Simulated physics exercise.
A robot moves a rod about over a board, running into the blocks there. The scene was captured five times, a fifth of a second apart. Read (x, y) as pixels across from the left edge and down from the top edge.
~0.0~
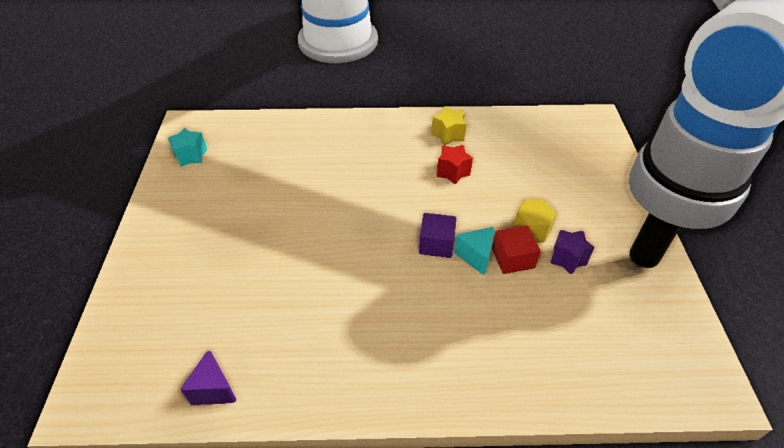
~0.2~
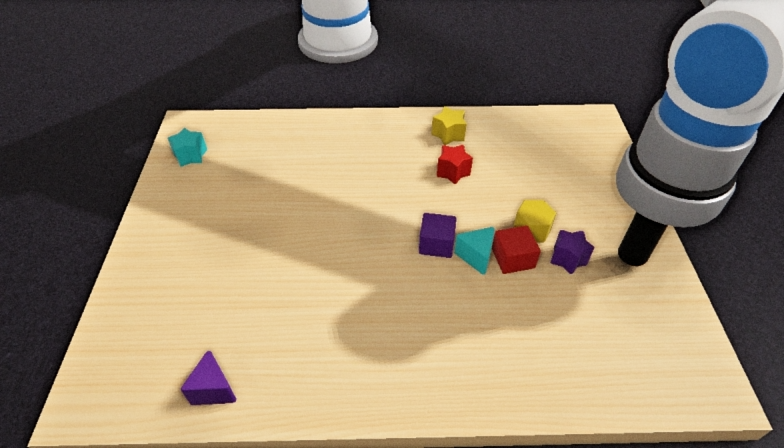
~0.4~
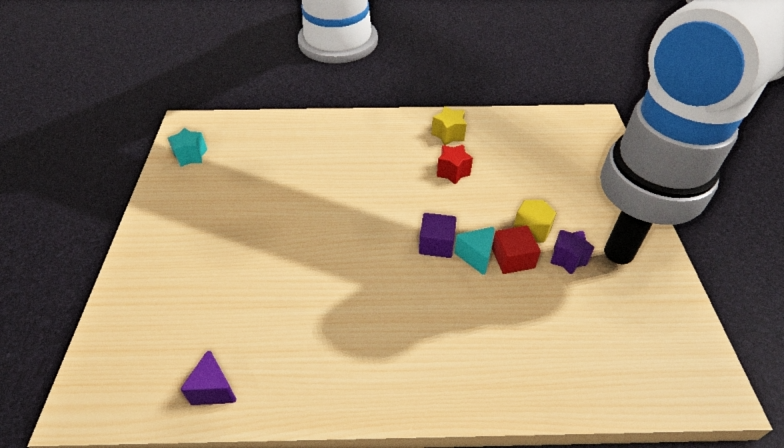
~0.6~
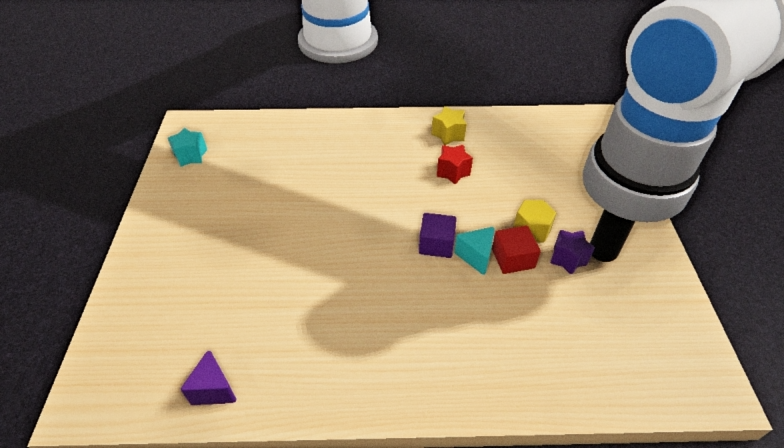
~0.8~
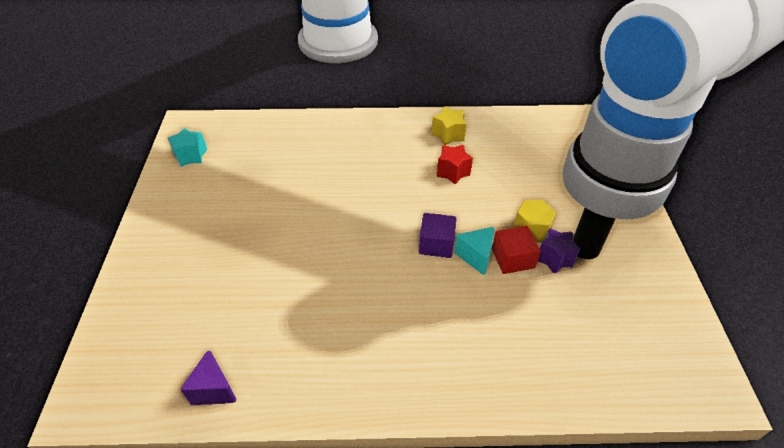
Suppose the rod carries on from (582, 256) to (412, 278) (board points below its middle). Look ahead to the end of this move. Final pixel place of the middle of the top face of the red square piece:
Most likely (350, 262).
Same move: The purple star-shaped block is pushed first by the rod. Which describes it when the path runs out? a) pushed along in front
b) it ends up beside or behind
(a)
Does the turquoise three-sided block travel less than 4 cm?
No
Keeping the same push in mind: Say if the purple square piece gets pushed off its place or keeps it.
At the moment the path ends, the purple square piece no longer stands where it did.
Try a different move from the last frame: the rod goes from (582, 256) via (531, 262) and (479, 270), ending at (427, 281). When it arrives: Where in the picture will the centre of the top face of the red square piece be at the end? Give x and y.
For the centre of its top, I'd go with (366, 264).
The first path, step by step. One third of the way, rod at (528, 258); purple square piece at (420, 221), turned 50° clockwise; turquoise three-sided block at (440, 243); red square piece at (470, 251), turned 30° clockwise; purple star-shaped block at (506, 255), turned 15° anticlockwise.
Two thirds of the way, rod at (470, 265); purple square piece at (419, 220), turned 65° clockwise; turquoise three-sided block at (380, 251); red square piece at (410, 259), turned 25° clockwise; purple star-shaped block at (445, 263), turned 15° anticlockwise.
At the end, rod at (412, 272); purple square piece at (419, 220), turned 65° clockwise; turquoise three-sided block at (322, 252); red square piece at (350, 262), turned 30° clockwise; purple star-shaped block at (384, 269), turned 15° anticlockwise.
